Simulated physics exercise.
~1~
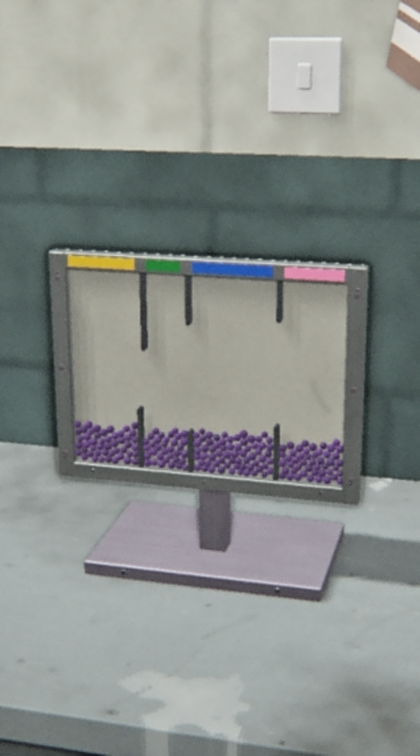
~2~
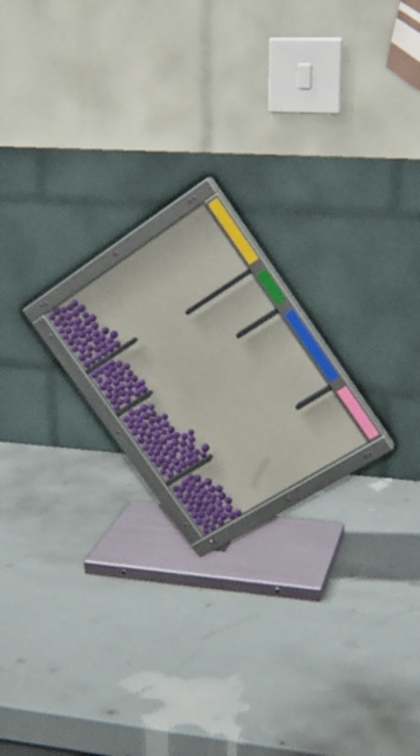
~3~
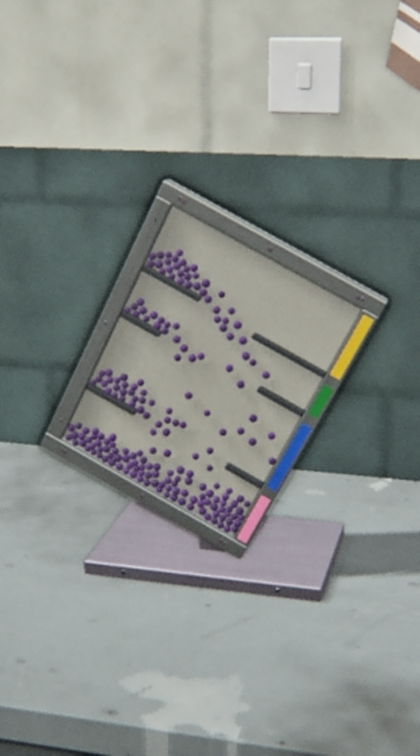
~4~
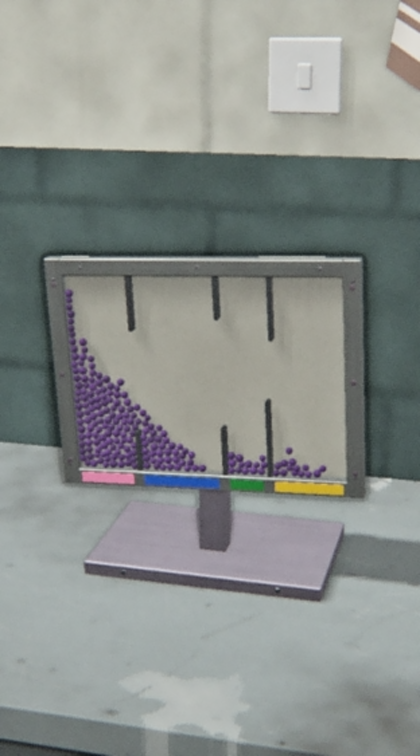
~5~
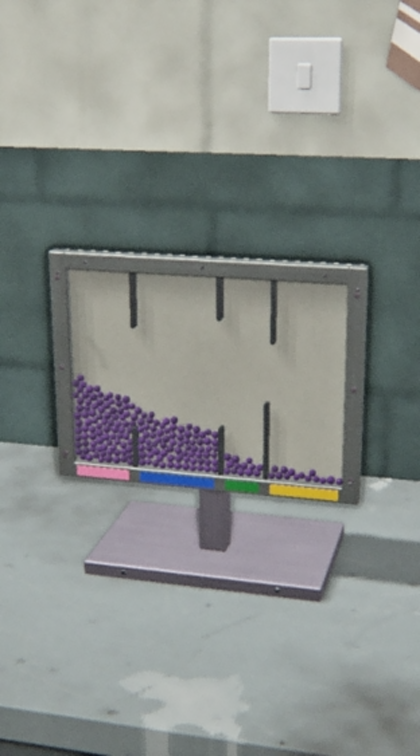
A clear-fronted case turns upside down on its stand, and purple beads settle mostly left.
